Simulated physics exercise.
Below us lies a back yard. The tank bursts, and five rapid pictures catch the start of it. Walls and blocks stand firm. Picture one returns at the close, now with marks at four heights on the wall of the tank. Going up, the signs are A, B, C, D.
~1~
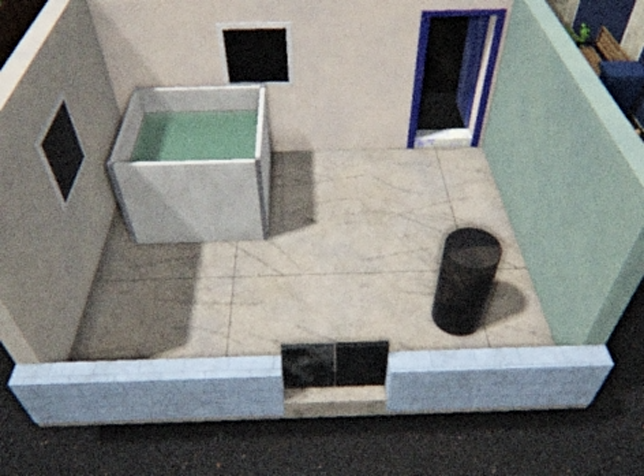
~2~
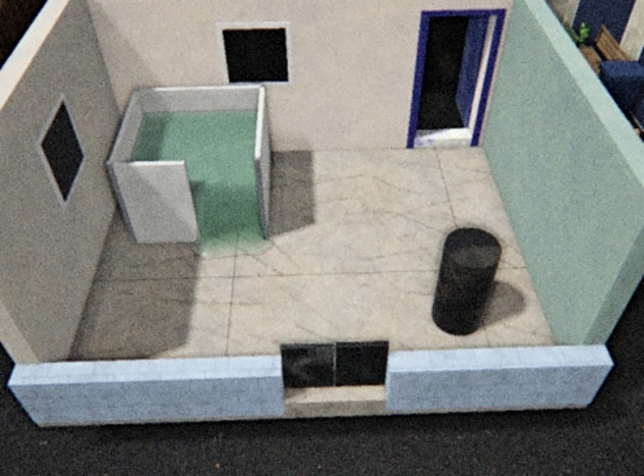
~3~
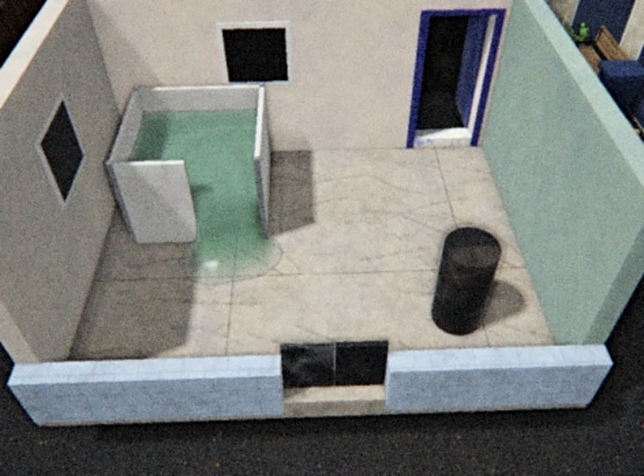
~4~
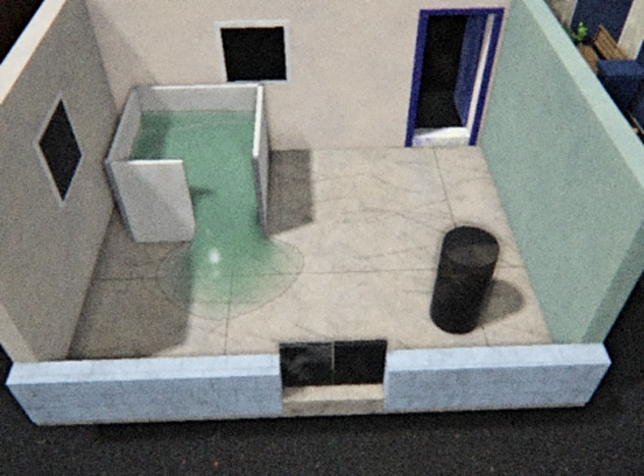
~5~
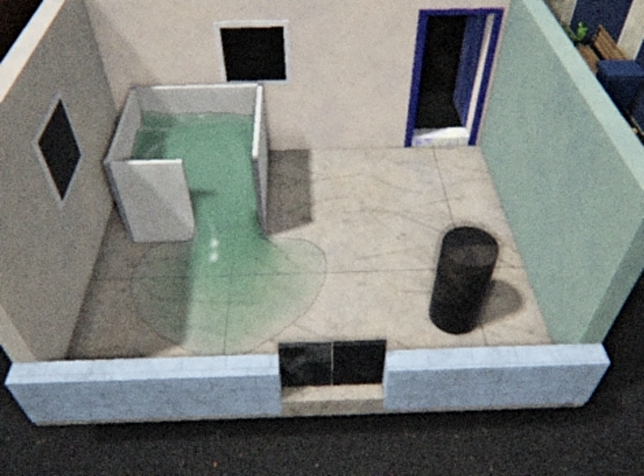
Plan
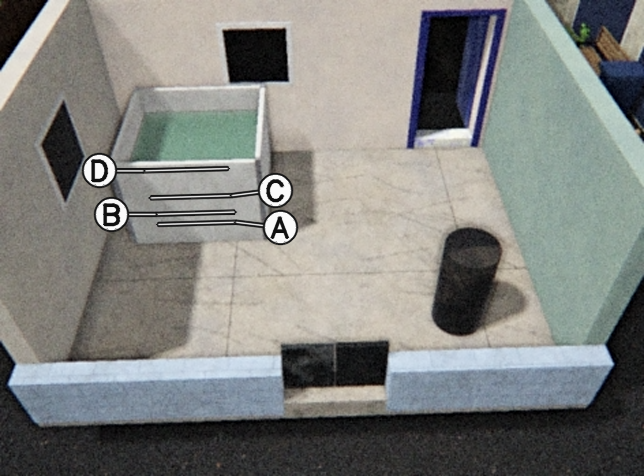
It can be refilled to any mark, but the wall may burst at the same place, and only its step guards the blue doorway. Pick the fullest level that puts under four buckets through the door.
Choose C.
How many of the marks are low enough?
Three of them.
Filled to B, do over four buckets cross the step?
No.
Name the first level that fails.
D.
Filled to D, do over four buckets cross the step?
Yes, that goes wrong.
On the marked copy, A at (197, 223); B at (195, 213); C at (191, 196); D at (185, 169); from the bottom up A, B, C, D.
For level A, nothing gets over.
For level B, nothing gets over.
For level C, a splash gets over, under a bucket.
For level D, about 12 bucketfuls get in.
